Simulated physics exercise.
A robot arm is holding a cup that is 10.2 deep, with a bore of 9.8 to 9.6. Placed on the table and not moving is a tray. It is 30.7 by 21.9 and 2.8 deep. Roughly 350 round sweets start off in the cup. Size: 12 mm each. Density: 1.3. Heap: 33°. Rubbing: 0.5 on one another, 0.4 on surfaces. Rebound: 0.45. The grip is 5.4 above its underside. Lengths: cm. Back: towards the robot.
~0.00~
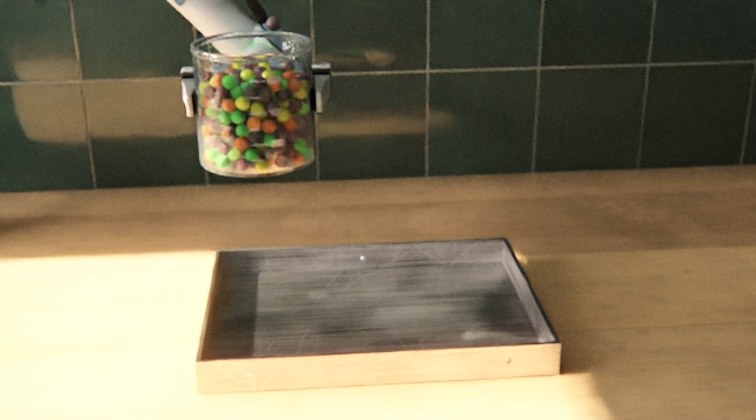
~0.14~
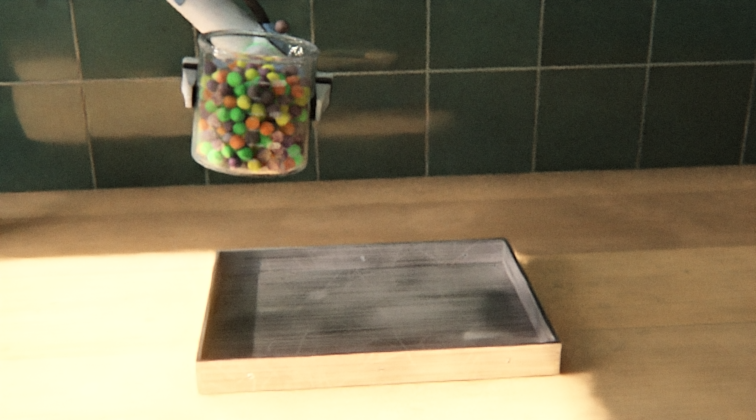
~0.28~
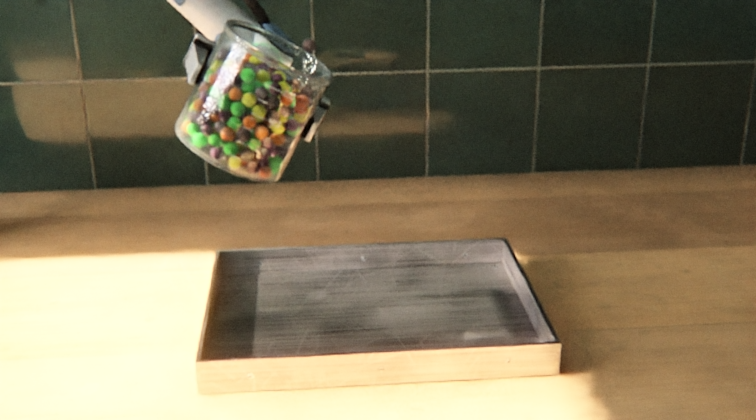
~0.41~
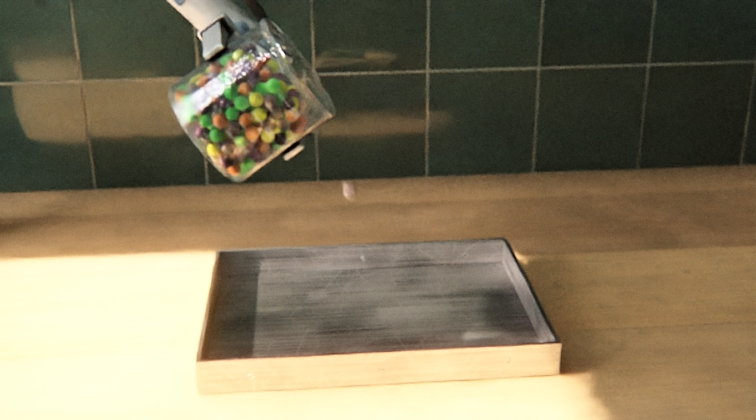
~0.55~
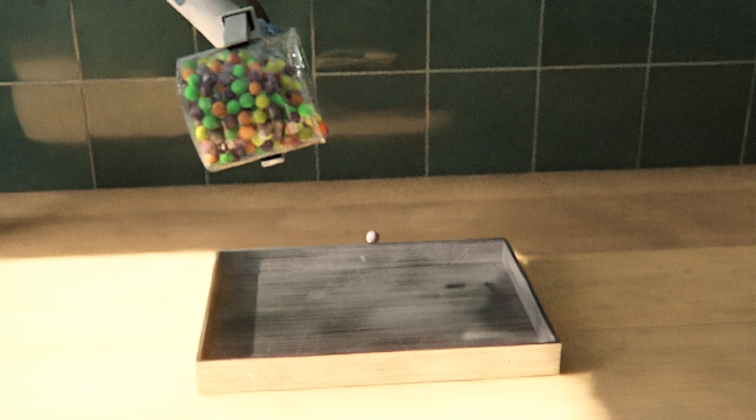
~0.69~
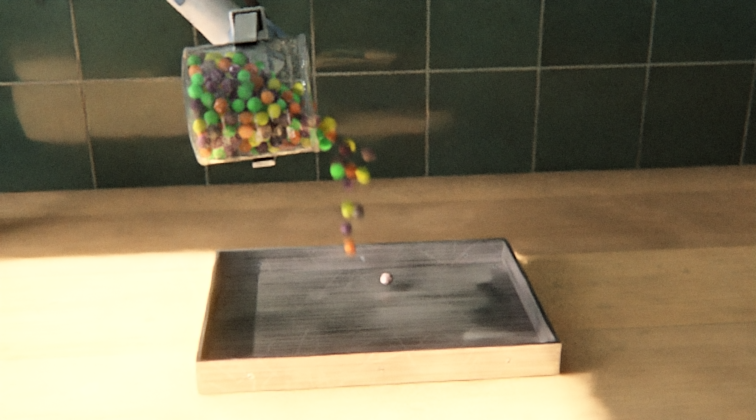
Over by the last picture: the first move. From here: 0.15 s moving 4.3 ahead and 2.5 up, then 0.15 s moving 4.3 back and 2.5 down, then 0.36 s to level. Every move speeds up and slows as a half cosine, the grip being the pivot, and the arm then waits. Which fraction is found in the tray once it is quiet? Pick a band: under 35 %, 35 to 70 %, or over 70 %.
35 to 70 %.
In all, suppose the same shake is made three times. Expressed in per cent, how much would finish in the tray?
It would then be around 85 per cent.
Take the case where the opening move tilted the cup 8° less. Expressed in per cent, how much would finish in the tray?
It would then be near 40 per cent.
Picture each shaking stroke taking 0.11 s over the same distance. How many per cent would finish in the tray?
In that case it would be near 85 percent.
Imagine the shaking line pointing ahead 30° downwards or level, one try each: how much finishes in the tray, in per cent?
You'd get about 35 per cent with the first setting and about 50 per cent with the second.
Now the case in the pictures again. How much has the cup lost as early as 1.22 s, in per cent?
About 55 per cent.
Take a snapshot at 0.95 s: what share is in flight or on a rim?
Around 20 per cent of the load.
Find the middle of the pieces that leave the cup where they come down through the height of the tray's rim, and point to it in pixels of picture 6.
Estimated centre near (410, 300) in pixels.
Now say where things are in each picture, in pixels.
The first picture shows the cup middle at (255, 103), level; upper third of the load around (255, 84), from x 205 to 305, top at y 25; 354 in the cup.
The second picture shows the cup middle at (255, 103), tilted 8° forward; upper third of the load around (253, 83), from x 200 to 305, top at y 25.
The third picture shows the cup middle at (254, 103), tilted 29° forward; upper third of the load around (249, 82), from x 190 to 310, top at y 45; 353 in the cup, 1 in flight or on a rim.
The fourth picture shows the cup middle at (252, 102), tilted 56° forward; upper third of the load around (244, 80), from x 185 to 350, top at y 50; 353 in the cup, 1 in flight or on a rim.
The fifth picture shows the cup middle at (252, 101), tilted 77° forward; upper third of the load around (235, 78), from x 190 to 375, top at y 55; 353 in the cup, 1 in the tray.
The sixth picture shows the cup middle at (252, 100), tilted 85° forward; upper third of the load around (230, 82), from x 195 to 385, top at y 55; 339 in the cup, 1 in the tray, 14 in flight or on a rim.
After 0.95 s, tilted 85° forward, highest piece 25 above the table; 261 in the cup, 22 in the tray, 71 in flight or on a rim.
After 1.22 s, tilted 25° forward, highest piece 26 above the table; 185 in the tray, 162 in the cup, 3 on the table or floor, 4 in flight or on a rim.
After 1.55 s, level, highest piece 23 above the table; 186 in the tray, 162 in the cup, 6 on the table or floor.
After 2.60 s, level, highest piece 23 above the table; 186 in the tray, 162 in the cup, 6 on the table or floor.
In the end, 186 in the tray, 162 in the cup, 6 on the table or floor. That is 53 % in the tray.
